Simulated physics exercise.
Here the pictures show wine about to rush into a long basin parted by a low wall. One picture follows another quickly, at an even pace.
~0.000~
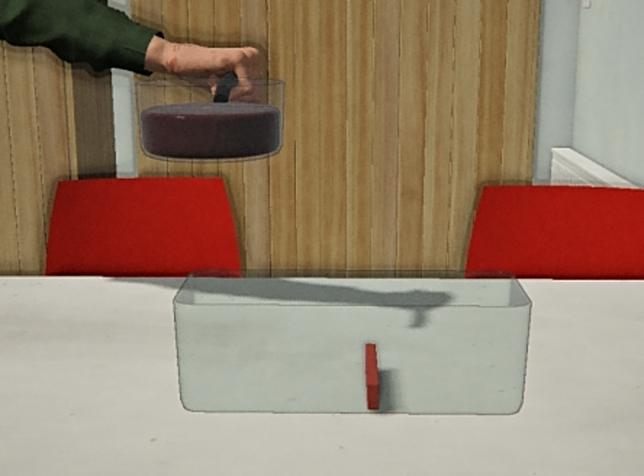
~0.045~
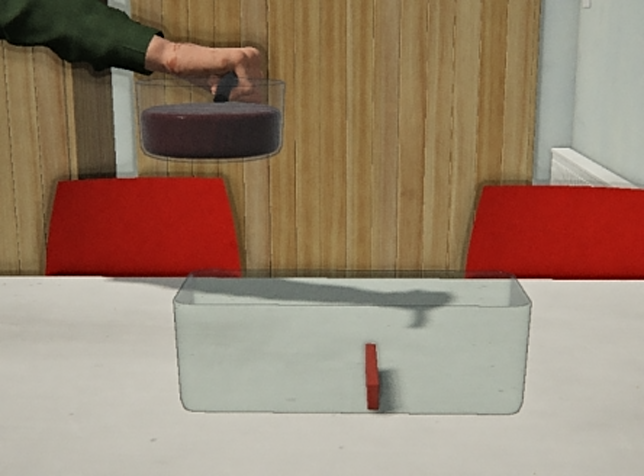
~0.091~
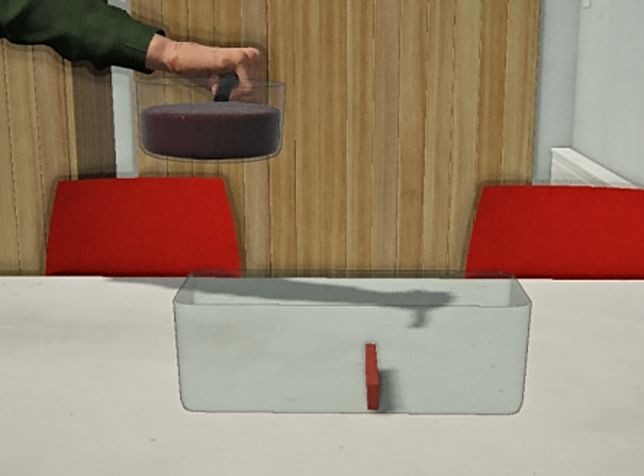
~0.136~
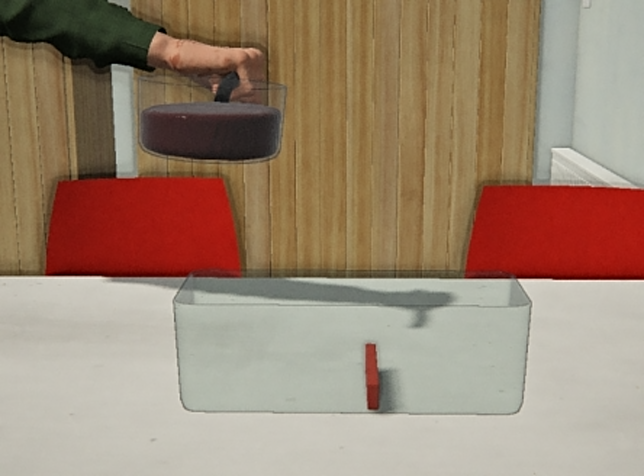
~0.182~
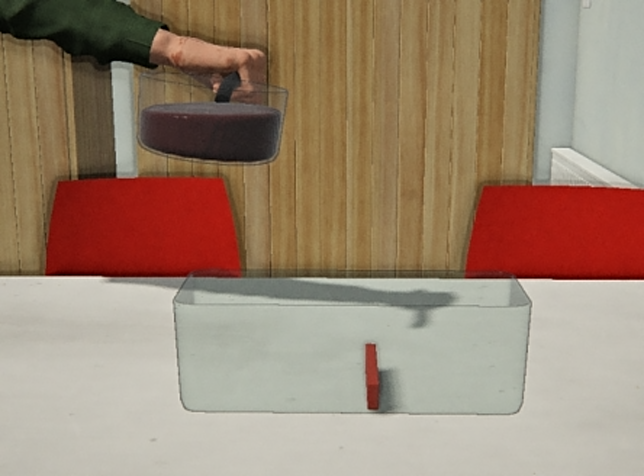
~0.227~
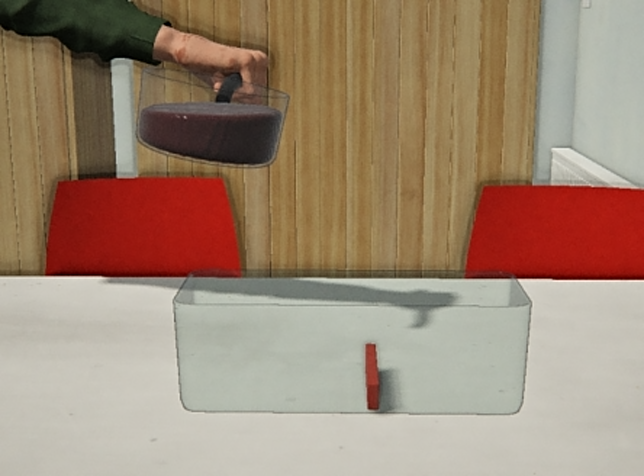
A hand held a clear container of dark wine above a long see-through basin with a low red wall inside, keeping it level at first, then slowly tilting it slightly to the right.
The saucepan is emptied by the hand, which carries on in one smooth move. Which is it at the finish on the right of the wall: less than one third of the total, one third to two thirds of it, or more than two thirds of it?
At the finish the right of the wall has less than one third of the total.
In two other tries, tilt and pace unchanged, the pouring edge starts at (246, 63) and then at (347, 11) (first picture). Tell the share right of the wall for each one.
Roughly 15 percent on the first try and 70 percent on the second.
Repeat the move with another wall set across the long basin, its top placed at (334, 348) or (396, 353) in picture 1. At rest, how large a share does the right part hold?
Note: Roughly 60 % in case one, 5 % in case two.
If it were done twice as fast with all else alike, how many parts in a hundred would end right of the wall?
Roughly 25 percent.
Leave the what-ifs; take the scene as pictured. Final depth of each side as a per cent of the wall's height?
Close to 70 for the left and 30 for the right.
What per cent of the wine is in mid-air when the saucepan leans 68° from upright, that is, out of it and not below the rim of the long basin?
Close to 35 per cent.
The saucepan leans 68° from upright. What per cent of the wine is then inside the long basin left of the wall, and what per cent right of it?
Roughly 5 per cent on the left, roughly 0 per cent on the right.
A moment on, the saucepan is tipped part way and 61 per cent is still to pour, 4 is left of the wall and 0 right of it.
Next, the saucepan is tipped right over and 11 per cent is still to pour, 57 is left of the wall and 17 right of it.
Then the saucepan is tipped right over and 0 per cent is still to pour, 76 is left of the wall and 21 right of it.
Later the saucepan is tipped right over and 0 per cent is still to pour, 75 is left of the wall and 24 right of it.
Finally, 75 per cent lies left of the wall, 24 right of it and 1 outside.
